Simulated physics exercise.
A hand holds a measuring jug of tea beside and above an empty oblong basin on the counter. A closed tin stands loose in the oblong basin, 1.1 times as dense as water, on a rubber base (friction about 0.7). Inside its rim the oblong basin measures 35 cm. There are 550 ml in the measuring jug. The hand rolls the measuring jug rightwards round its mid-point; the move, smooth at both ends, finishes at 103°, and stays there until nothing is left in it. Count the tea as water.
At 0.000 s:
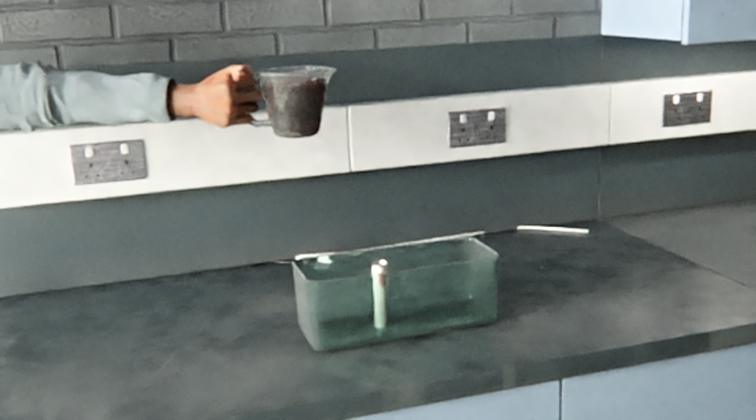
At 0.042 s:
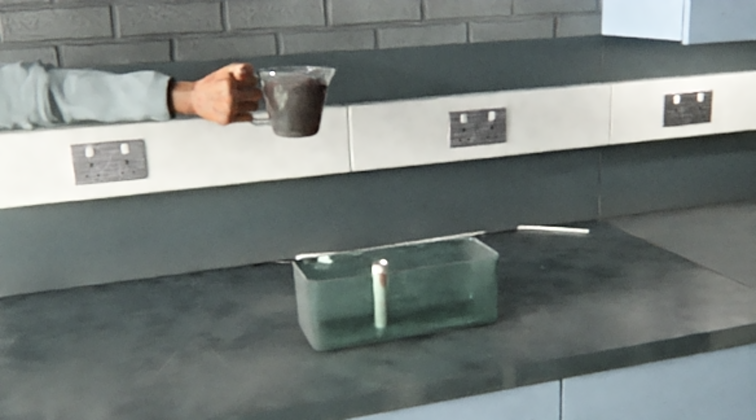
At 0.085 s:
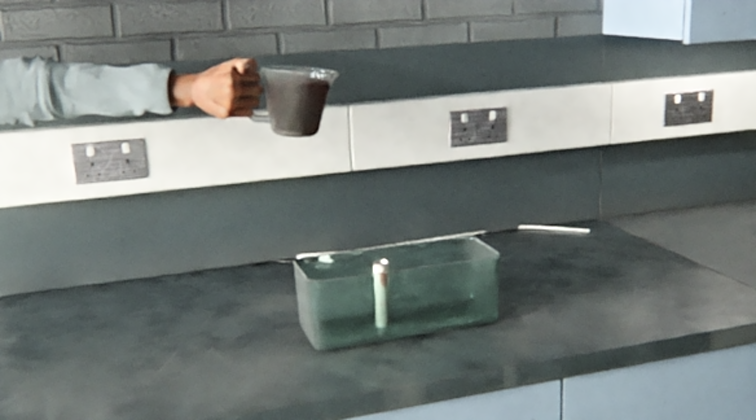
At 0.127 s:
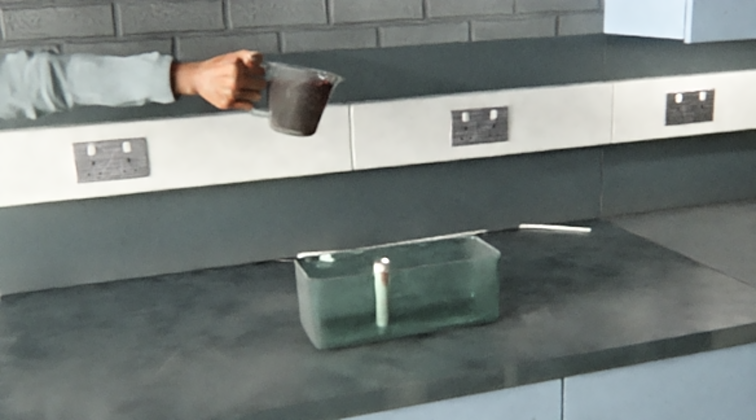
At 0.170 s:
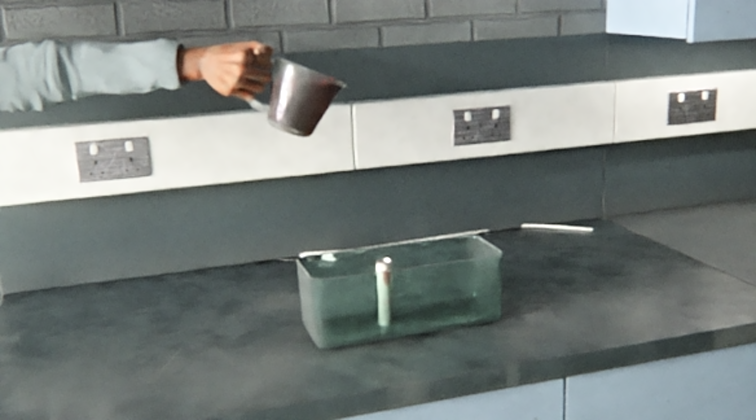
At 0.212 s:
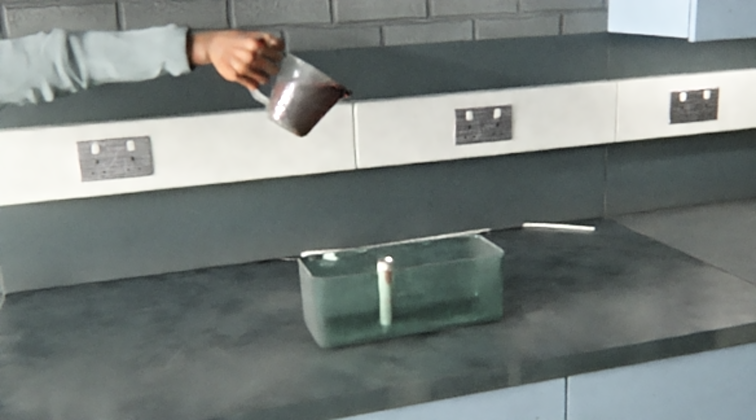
A hand held a clear measuring jug of dark liquid above and to the left of an oblong see-through basin on the counter, then steadily tilted it rightwards until the liquid reached its lip.
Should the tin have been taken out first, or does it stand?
The tin stays up.
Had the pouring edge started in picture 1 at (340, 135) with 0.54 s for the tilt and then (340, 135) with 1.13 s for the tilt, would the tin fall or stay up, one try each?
First it goes over; then it falls.
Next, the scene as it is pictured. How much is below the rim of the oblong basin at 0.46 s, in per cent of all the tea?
Some 3 per cent.
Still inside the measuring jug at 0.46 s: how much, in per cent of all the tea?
Some 38 per cent.
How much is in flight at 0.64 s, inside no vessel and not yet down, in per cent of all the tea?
About 30 per cent.
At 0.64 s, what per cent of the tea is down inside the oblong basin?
About 66 per cent.
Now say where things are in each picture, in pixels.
In the first frame, tilt 0°; pouring edge (336, 69); surface from (261, 83) to (325, 79); the oblong basin's rim runs from (300, 272) to (486, 247); the tin's top is at (380, 267).
In the second frame, tilt 2°; pouring edge (337, 70); surface from (262, 83) to (326, 79).
In the third frame, tilt 6°; pouring edge (341, 73); surface from (264, 81) to (328, 80).
In the fourth frame, tilt 13°; pouring edge (345, 78); surface from (268, 78) to (332, 81).
In the fifth frame, tilt 23°; pouring edge (349, 86); surface from (273, 80) to (339, 83).
In the sixth frame, tilt 34°; pouring edge (352, 95); surface from (276, 85) to (348, 90); 1 per cent is over the edge.
Then, 0.46 s in, the tilt is 98° and 38 per cent is still to pour; the tin stands where it began.
Then, 0.64 s in, the tilt is 103° and 5 per cent is still to pour; the tin stands where it began.
Then, 0.83 s in, the tilt is 103° and 0 per cent is still to pour; the tin stands where it began.
Then, 1.04 s in, the tilt is 103° and 0 per cent is still to pour; the tin stands where it began.
Finally, the tin stands where it began.
